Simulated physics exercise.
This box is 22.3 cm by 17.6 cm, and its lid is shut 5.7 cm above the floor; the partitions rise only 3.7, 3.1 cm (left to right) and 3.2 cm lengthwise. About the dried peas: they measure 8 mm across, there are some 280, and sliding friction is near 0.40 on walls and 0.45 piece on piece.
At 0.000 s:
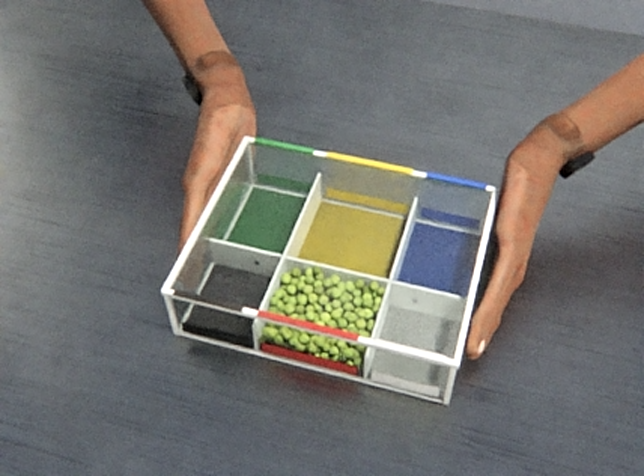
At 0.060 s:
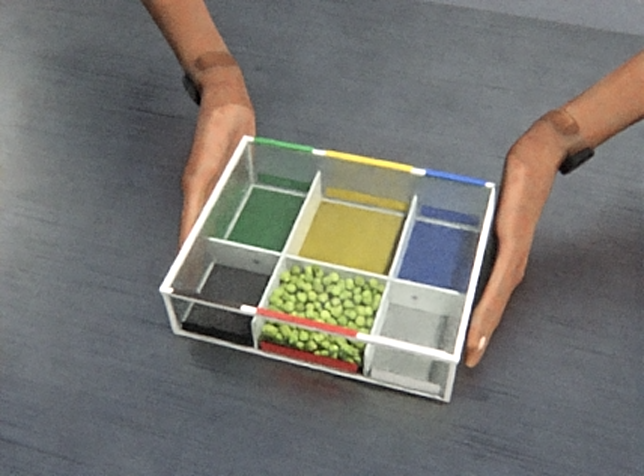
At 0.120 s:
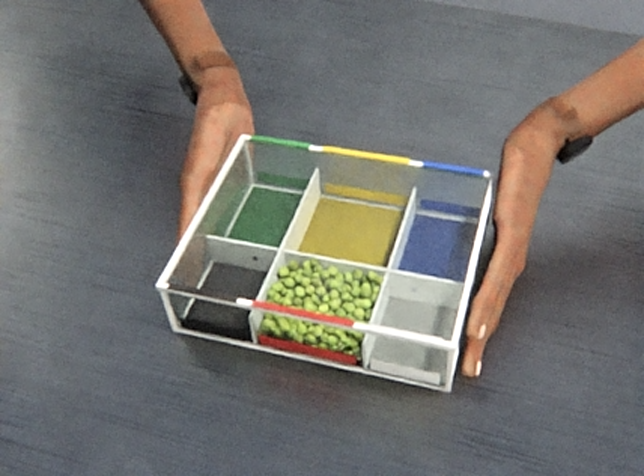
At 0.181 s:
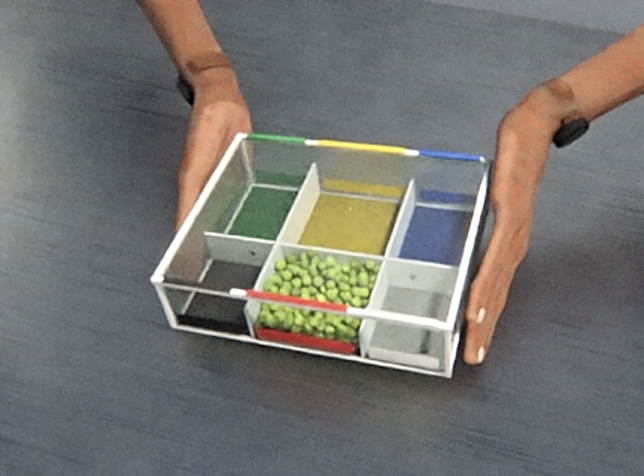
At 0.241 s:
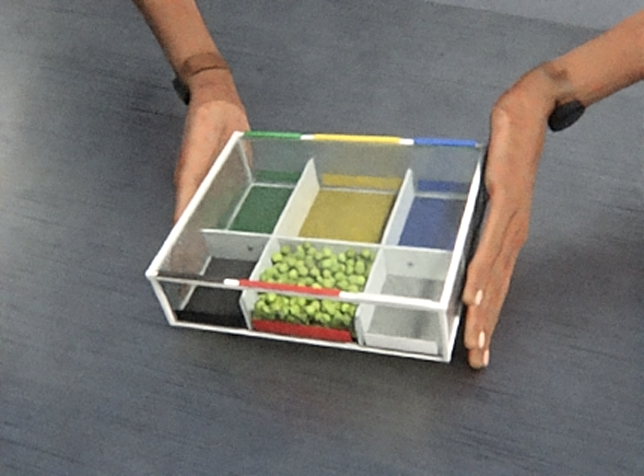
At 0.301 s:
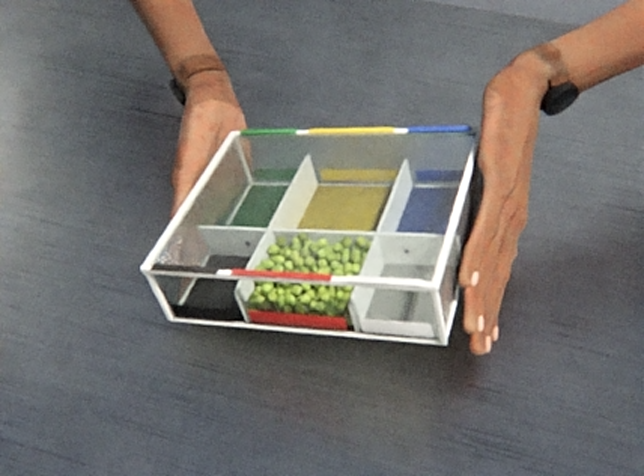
Two hands held a clear, divided box with green peas in its red front section and gradually tilted it, while the peas stayed bunched together and the other five sections remained empty.
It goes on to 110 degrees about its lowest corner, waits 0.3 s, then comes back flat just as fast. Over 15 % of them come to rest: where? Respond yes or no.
Red: No; blue: No; green: Yes; yellow: No; white: No; black: Yes.
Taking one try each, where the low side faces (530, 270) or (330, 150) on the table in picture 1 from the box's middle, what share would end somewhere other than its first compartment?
Roughly 100 % for the first direction, roughly 100 % for the second.
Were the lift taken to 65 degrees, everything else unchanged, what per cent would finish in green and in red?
In per cent, green gets 15, red gets 75.
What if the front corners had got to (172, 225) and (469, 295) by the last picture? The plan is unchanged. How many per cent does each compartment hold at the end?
Final shares: Red 0%, blue 25%, green 10%, yellow 65%, white 0%, black 0%.
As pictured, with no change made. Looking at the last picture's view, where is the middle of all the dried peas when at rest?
(250, 233).
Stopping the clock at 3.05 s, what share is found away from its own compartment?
100 %.
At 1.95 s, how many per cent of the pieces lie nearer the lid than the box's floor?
Roughly 80 per cent.
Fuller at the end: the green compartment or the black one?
Go with green, that one ends with more.
Then, at 1.95 s, tilt 110 degrees; red 10 %, green 55 %, black 30 %.
After 3.05 s, tilt 55 degrees; green 70 %, black 30 %.
Then, at 4.12 s, tilt 0 degrees; green 70 %, black 30 %.
In the end, at 4.8 s, red 0 %, blue 0 %, green 70 %, yellow 0 %, white 0 %, black 30 %.
